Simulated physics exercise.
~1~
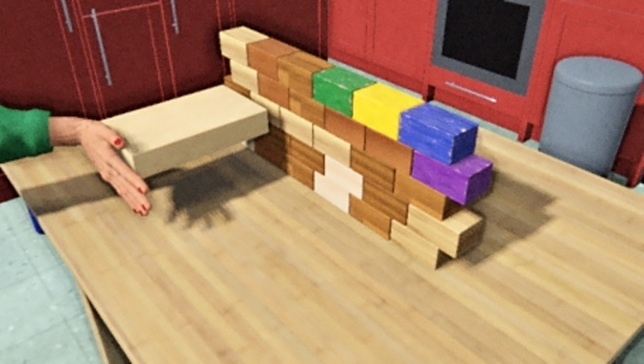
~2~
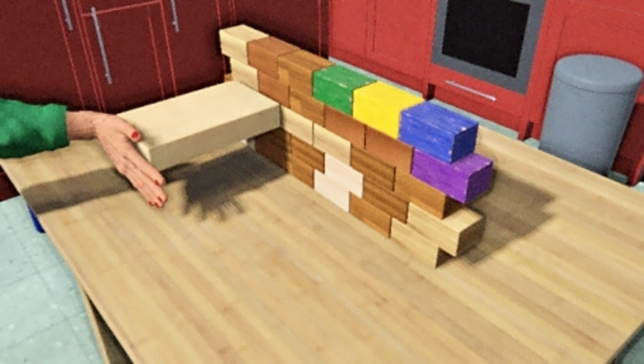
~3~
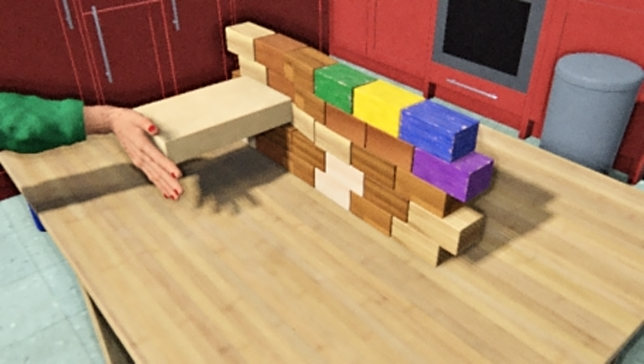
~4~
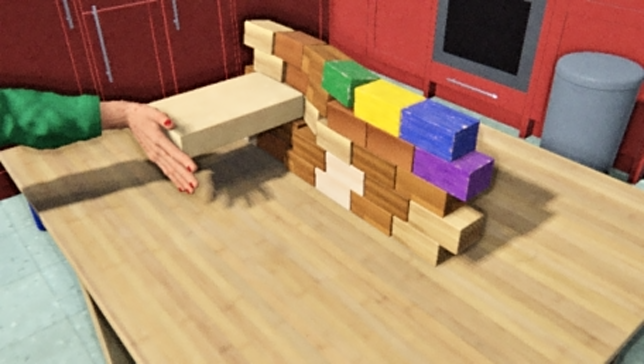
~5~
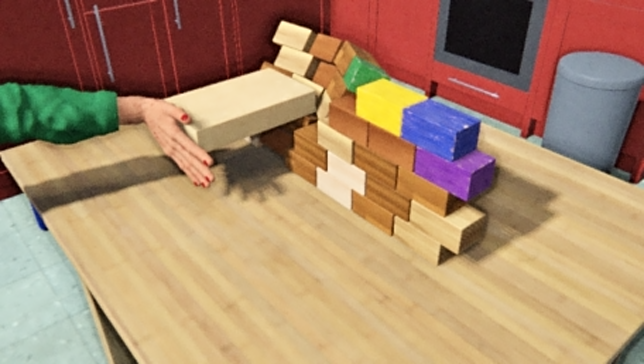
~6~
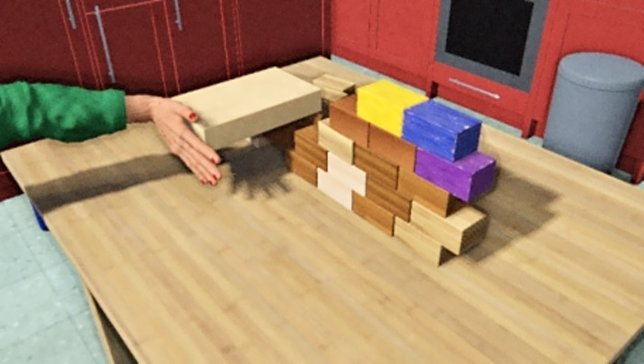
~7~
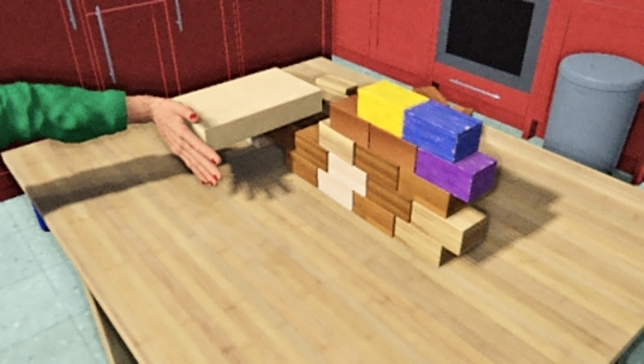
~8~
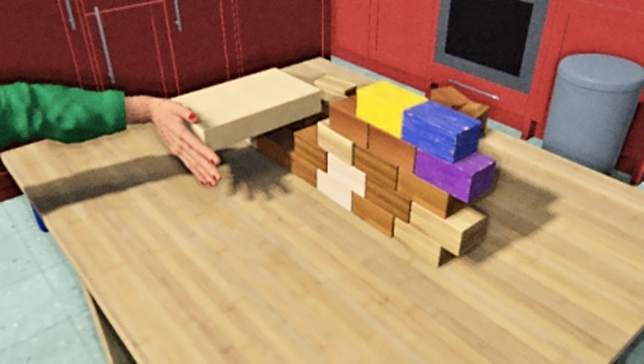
To begin with, a hand in a green sleeve holds the end of a long pale wooden block against the left part of a stepped wall of toy blocks on a wooden table. The hand pushes the block rightward, and the wall's upper left section starts to lean away. That section then tips over backward, carrying the green block with it, and drops out of sight behind the wall. A brown block comes to rest behind the blue one as the hand stops. The yellow, blue and purple blocks remain in place on the standing right portion.
